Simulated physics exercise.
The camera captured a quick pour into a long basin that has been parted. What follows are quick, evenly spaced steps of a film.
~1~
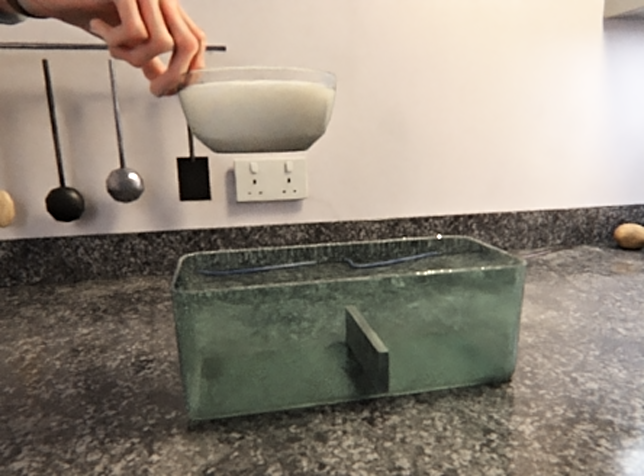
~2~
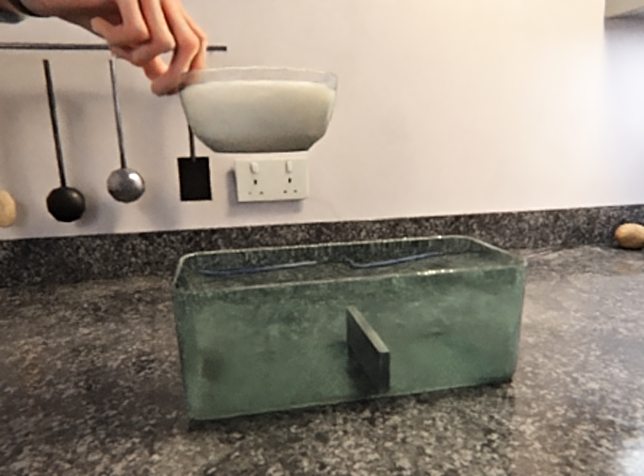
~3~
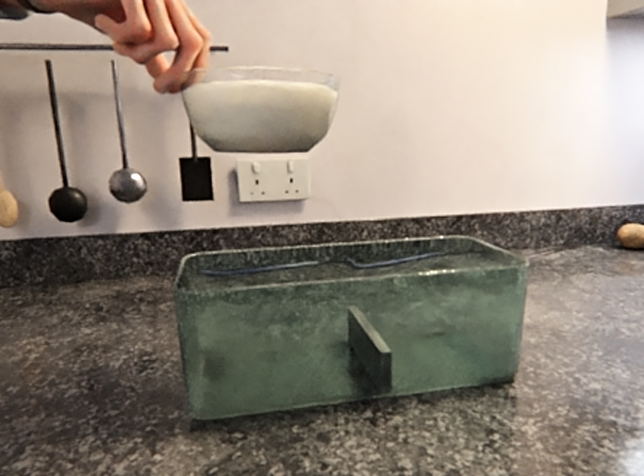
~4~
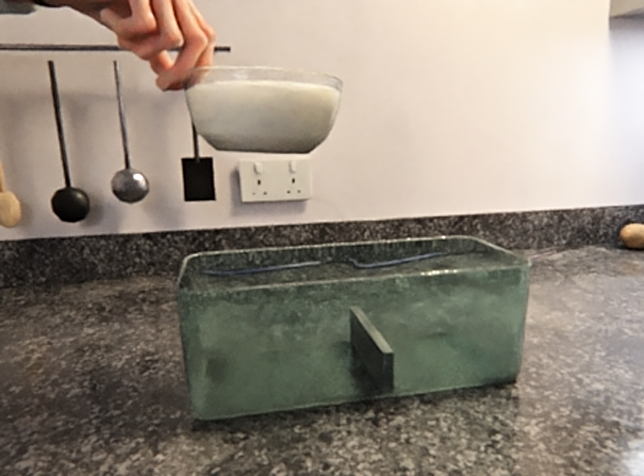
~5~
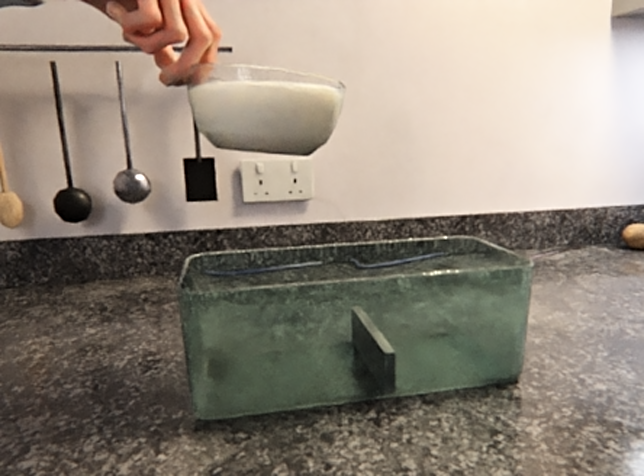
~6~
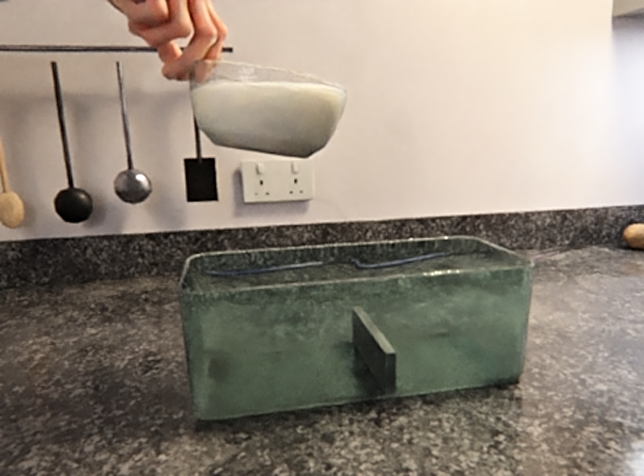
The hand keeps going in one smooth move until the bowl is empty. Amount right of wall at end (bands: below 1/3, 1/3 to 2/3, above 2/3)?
Honestly, the portion right of the wall rises beyond two thirds.
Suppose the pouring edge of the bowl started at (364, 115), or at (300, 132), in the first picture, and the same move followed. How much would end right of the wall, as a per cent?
About 95 per cent, then about 45 per cent.
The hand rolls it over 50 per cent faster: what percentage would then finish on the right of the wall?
Share on the right: Some 75 percent.
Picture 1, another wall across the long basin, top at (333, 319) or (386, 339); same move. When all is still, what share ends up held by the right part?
First try around 95 percent; second try around 55 percent.
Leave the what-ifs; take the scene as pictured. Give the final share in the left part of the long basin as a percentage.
Something like 20 per cent, roughly.
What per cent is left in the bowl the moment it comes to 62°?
Some 50 per cent.
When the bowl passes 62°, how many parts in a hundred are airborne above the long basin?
Estimated at 35 per cent or so.
A moment on, the bowl is tipped part way and 49 per cent is still to pour, 1 is left of the wall and 14 right of it.
Next, the bowl is tipped on its side and 6 per cent is still to pour, 7 is left of the wall and 79 right of it.
Then the bowl is tipped right over and 0 per cent is still to pour, 17 is left of the wall and 82 right of it.
Later the bowl is tipped right over and 0 per cent is still to pour, 18 is left of the wall and 82 right of it.
Finally, 18 per cent lies left of the wall, 81 right of it and 1 outside.
